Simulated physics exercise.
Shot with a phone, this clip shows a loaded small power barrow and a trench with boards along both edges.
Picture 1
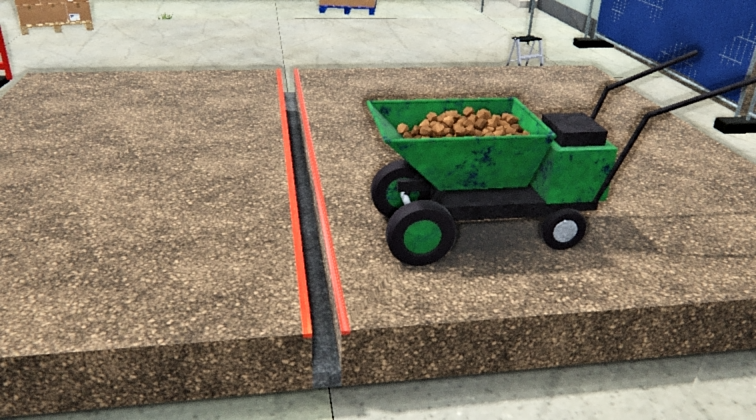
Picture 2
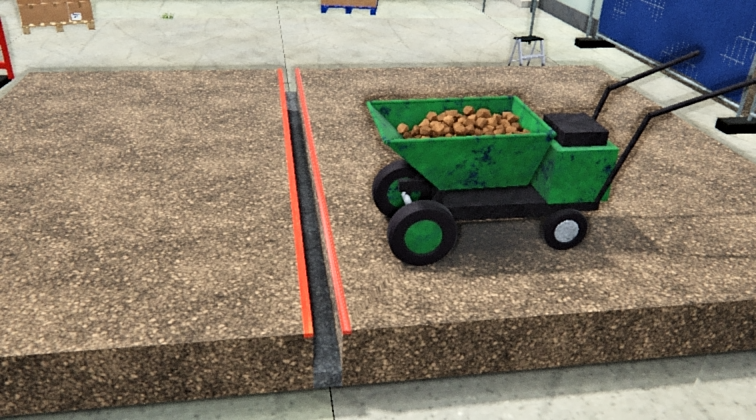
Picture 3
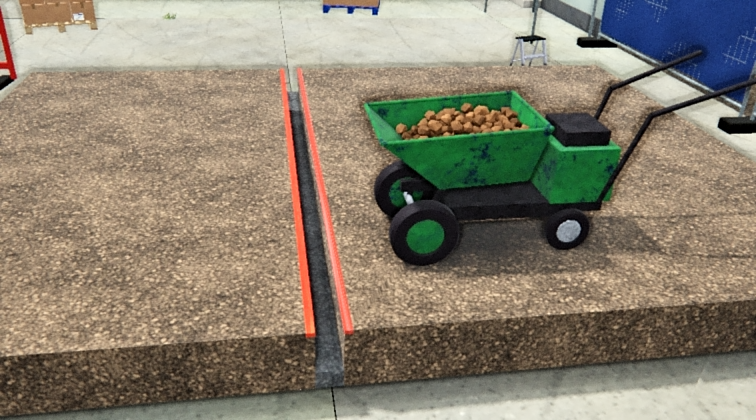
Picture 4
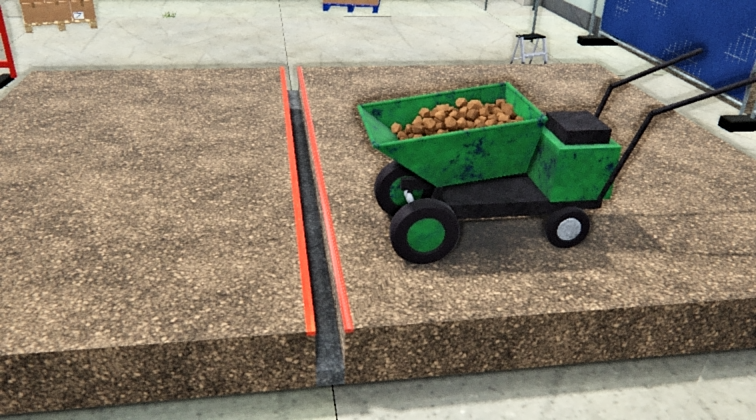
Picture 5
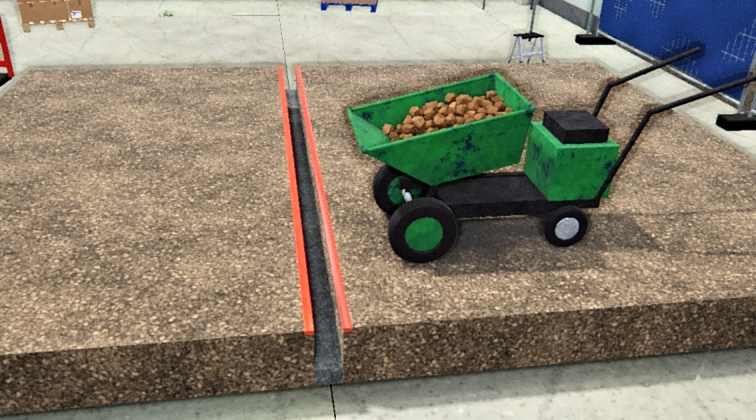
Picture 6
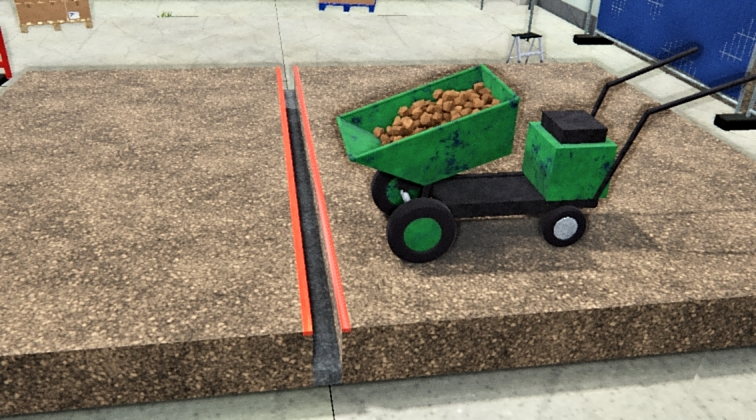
The green skip of a small power barrow, loaded with brown clods, starts level on the right of a raised brown bed, seen from slightly above in a paved yard. To its left, a narrow dark trench edged with orange-red boards crosses the bed. The skip tilts leftward, slowly then more clearly, its rear rising while the wheels stay put and the view shifts very slightly.
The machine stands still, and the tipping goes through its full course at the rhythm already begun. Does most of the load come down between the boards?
Trench holds a minority.
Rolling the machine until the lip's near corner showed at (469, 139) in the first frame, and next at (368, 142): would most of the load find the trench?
A minority at the first place, then a minority at the second.
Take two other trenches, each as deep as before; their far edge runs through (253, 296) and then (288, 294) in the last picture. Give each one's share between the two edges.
Around 90 percent first, around 40 percent second.
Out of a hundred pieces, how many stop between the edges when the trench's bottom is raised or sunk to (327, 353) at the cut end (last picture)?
Close to 10 per cent, I reckon.
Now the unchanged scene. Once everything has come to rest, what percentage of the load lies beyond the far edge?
I'd estimate about 85 per cent of the load.
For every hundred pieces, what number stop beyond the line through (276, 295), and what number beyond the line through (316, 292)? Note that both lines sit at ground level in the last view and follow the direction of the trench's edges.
Around 60 in a hundred for the first, 90 in a hundred for the second.
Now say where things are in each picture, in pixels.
In the first frame, lip of the skip near (387, 142), level; top of the load near (478, 126), clay clods; first edge of the trench near (339, 293); far edge near (303, 295), the trench under half as wide as the skip, and about as deep as wide.
In the second frame, lip of the skip near (386, 142), level; top of the load near (478, 125).
In the third frame, lip of the skip near (383, 144), tipped barely; top of the load near (483, 128).
In the fourth frame, lip of the skip near (375, 147), tipped a little; top of the load near (477, 122).
In the fifth frame, lip of the skip near (364, 152), tipped a little; top of the load near (479, 114).
In the sixth frame, lip of the skip near (352, 160), tipped clearly; top of the load near (467, 108); first edge of the trench near (339, 290); far edge near (304, 293).
Shortly afterwards, skip tipped steeply; the whole lot in the skip.
Next, skip tipped right over; the bulk in the skip; only a few in or heaped over the trench; near a quarter beyond it; only a few falling.
Some moments later, skip tipped right over; a little in the skip; only a few in or heaped over the trench; the bulk beyond it.
In the end, skip tipped right over; a little in the skip; a little in or heaped over the trench; the bulk beyond it.
